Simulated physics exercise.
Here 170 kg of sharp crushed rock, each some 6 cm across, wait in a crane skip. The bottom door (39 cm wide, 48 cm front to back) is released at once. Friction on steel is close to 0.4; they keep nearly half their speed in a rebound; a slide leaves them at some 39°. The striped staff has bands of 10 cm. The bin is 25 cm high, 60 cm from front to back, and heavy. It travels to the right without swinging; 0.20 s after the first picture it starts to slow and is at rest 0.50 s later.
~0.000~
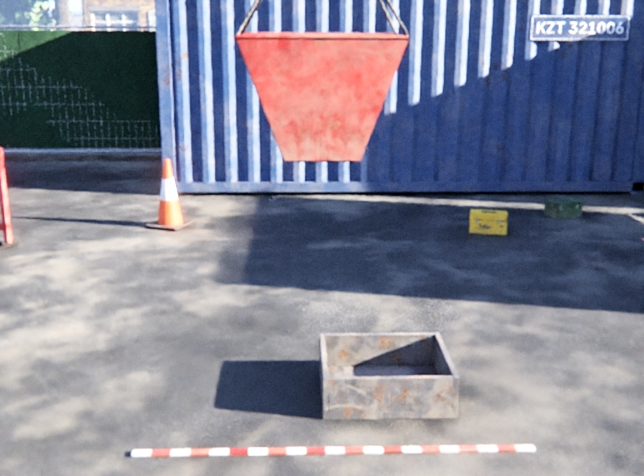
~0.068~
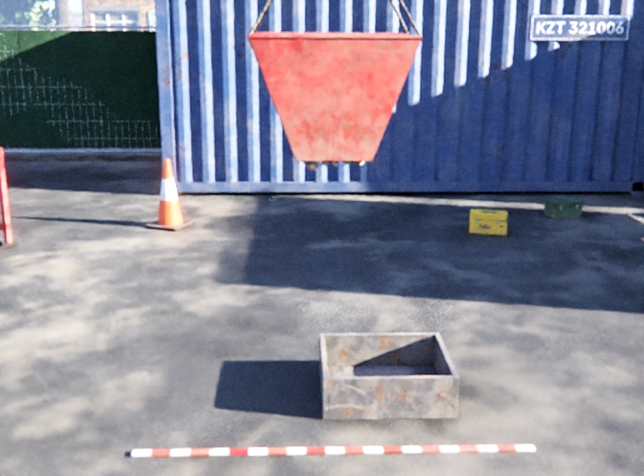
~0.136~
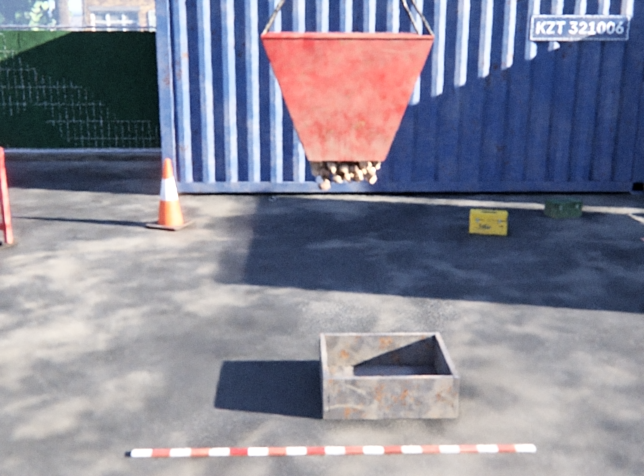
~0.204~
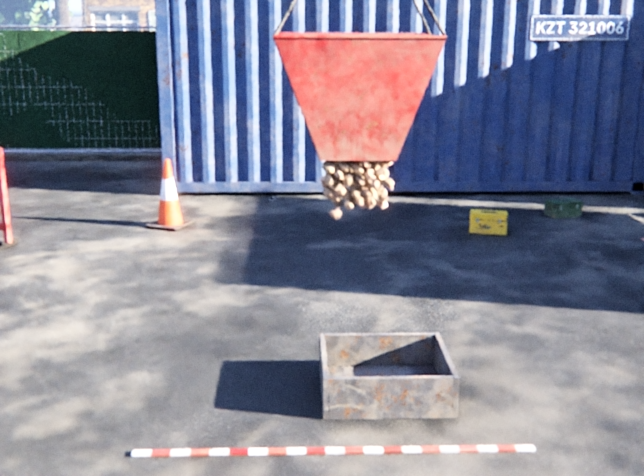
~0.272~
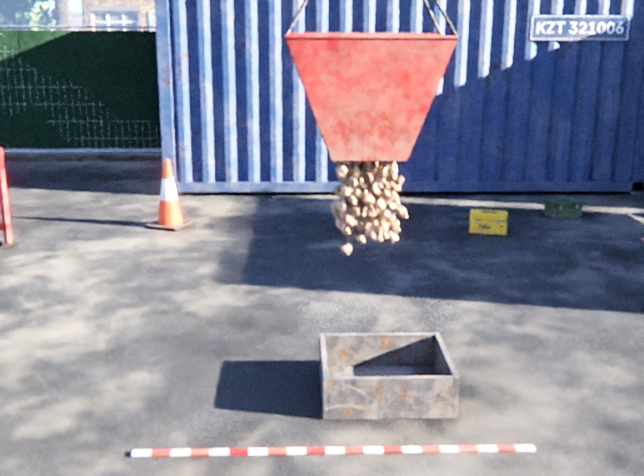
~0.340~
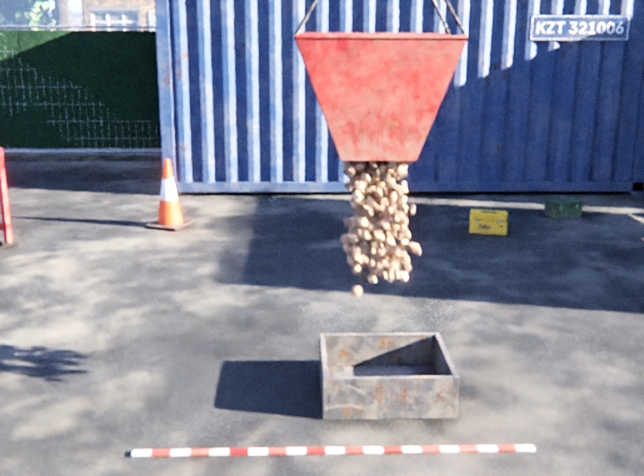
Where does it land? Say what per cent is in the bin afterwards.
Close to 81 in a hundred.
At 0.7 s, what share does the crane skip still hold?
It holds some 0 per cent.
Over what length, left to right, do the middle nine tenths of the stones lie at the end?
Roughly 100 cm.
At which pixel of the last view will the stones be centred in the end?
Near (401, 370).
After 0.7 s, 0 % in the crane skip, 98 % falling or lying in the bin, 2 % falling or lying beside or right of the bin; the stones farthest right are at (454, 347).
After 1.1 s, 0 % in the crane skip, 82 % falling or lying in the bin, 17 % falling or lying beside or right of the bin; the stones farthest right are at (554, 391).
After 1.7 s, 0 % in the crane skip, 1 % falling or lying left of the bin, 81 % falling or lying in the bin, 18 % falling or lying beside or right of the bin; the stones farthest right are at (576, 379).
After 2.6 s, 0 % in the crane skip, 1 % falling or lying left of the bin, 81 % falling or lying in the bin, 18 % falling or lying beside or right of the bin; the stones farthest right are at (576, 379).
After 4.5 s, 0 % in the crane skip, 1 % left of the bin, 81 % in the bin, 18 % beside or right of the bin; the stones farthest right are at (576, 379).
